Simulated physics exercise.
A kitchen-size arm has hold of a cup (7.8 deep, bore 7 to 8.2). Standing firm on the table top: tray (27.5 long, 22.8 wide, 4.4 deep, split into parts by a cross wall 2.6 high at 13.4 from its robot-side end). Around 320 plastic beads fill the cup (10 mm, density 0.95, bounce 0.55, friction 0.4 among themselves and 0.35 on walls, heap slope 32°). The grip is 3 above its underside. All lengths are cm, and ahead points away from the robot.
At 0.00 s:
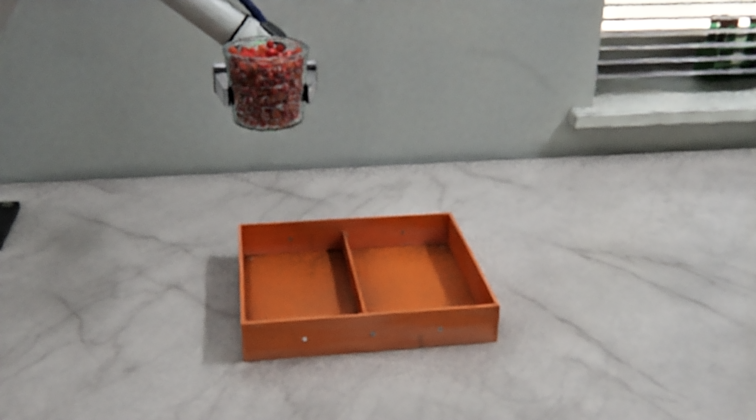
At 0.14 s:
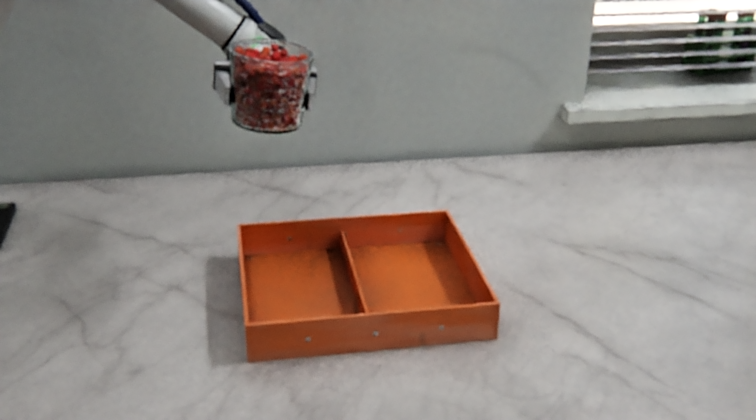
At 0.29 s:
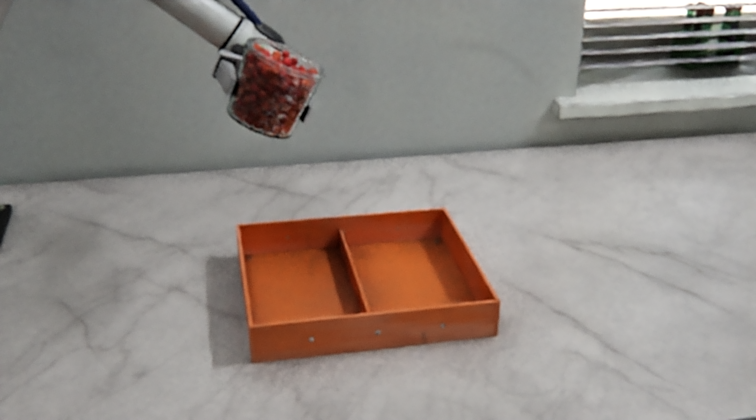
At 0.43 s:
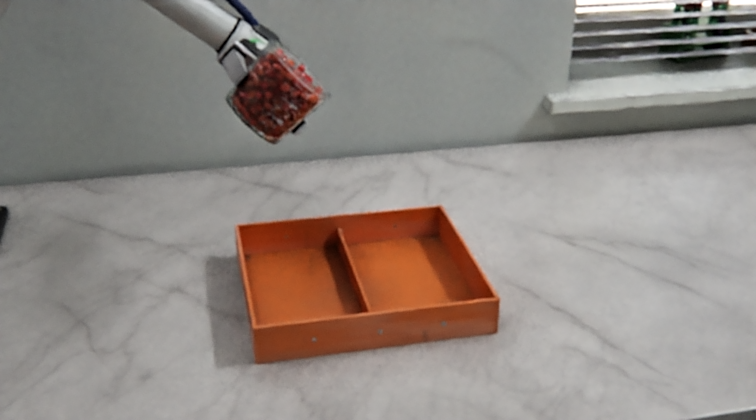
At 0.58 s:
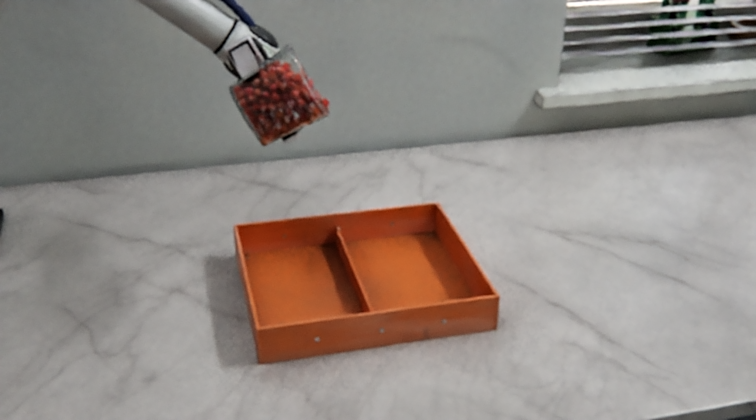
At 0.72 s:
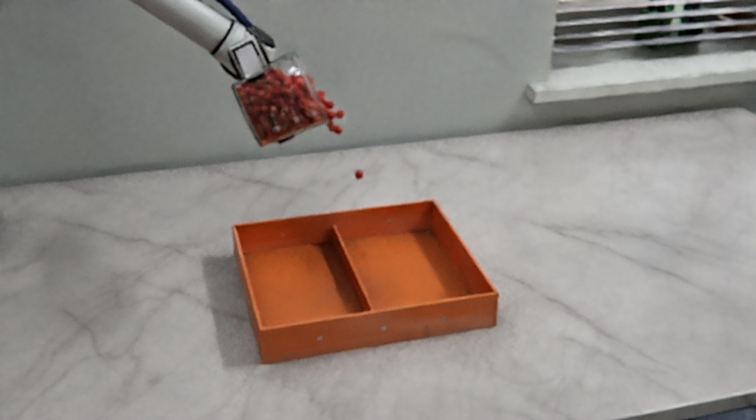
Above a pale marbled tabletop, a robot arm held a clear cup of small red beads over a divided orange tray, then tilted it steadily to the right until a few beads tumbled out.
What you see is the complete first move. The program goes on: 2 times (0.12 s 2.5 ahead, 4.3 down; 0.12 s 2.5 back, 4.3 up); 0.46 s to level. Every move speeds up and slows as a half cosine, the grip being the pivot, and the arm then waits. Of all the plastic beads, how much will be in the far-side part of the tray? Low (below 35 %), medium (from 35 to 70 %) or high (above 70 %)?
Share in the far-side part of the tray: Low (below 35 %).
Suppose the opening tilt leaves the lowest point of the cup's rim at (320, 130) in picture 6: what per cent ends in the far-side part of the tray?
About 50 per cent.
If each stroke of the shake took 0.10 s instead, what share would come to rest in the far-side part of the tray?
Then about 25 per cent.
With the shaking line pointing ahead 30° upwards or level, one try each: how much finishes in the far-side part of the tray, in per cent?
Some 75 and 60 per cent.
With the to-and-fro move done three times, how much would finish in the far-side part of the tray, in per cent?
Then about 30 per cent.
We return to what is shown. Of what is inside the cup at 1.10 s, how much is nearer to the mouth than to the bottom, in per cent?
Some 45 per cent.
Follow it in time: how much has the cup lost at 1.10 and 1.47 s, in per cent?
In turn: 20, 30.
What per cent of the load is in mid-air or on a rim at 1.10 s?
Roughly 6 per cent.
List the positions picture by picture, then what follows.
In the first frame, cup middle at (267, 85), level; upper third of the load around (266, 66), from x 235 to 300, top at y 45; 318 in the cup.
In the second frame, cup middle at (269, 88), tilted 7° forward; upper third of the load around (268, 68), from x 240 to 305, top at y 50.
In the third frame, cup middle at (272, 91), tilted 24° forward; upper third of the load around (270, 72), from x 235 to 310, top at y 50.
In the fourth frame, cup middle at (275, 95), tilted 45° forward; upper third of the load around (277, 76), from x 235 to 320, top at y 55.
In the fifth frame, cup middle at (277, 99), tilted 62° forward; upper third of the load around (278, 84), from x 240 to 325, top at y 65.
In the sixth frame, cup middle at (278, 102), tilted 69° forward; upper third of the load around (274, 89), from x 240 to 360, top at y 70; 313 in the cup, 5 in flight or on a rim.
By 1.10 s, tilted 69° forward, highest piece 25 above the table; 261 in the cup, 37 in the far-side part, 1 in the robot-side part, 19 in flight or on a rim.
By 1.47 s, tilted 25° forward, highest piece 30 above the table; 226 in the cup, 76 in the far-side part, 10 in the robot-side part, 4 on the table or floor, 2 in flight or on a rim.
By 1.86 s, level, highest piece 30 above the table; 226 in the cup, 77 in the far-side part, 10 in the robot-side part, 5 on the table or floor.
By 2.91 s, level, highest piece 30 above the table; 226 in the cup, 77 in the far-side part, 10 in the robot-side part, 5 on the table or floor.
Final count, 226 in the cup, 77 in the far-side part, 10 in the robot-side part, 5 on the table or floor. That is 24 % in the far-side part of the tray.
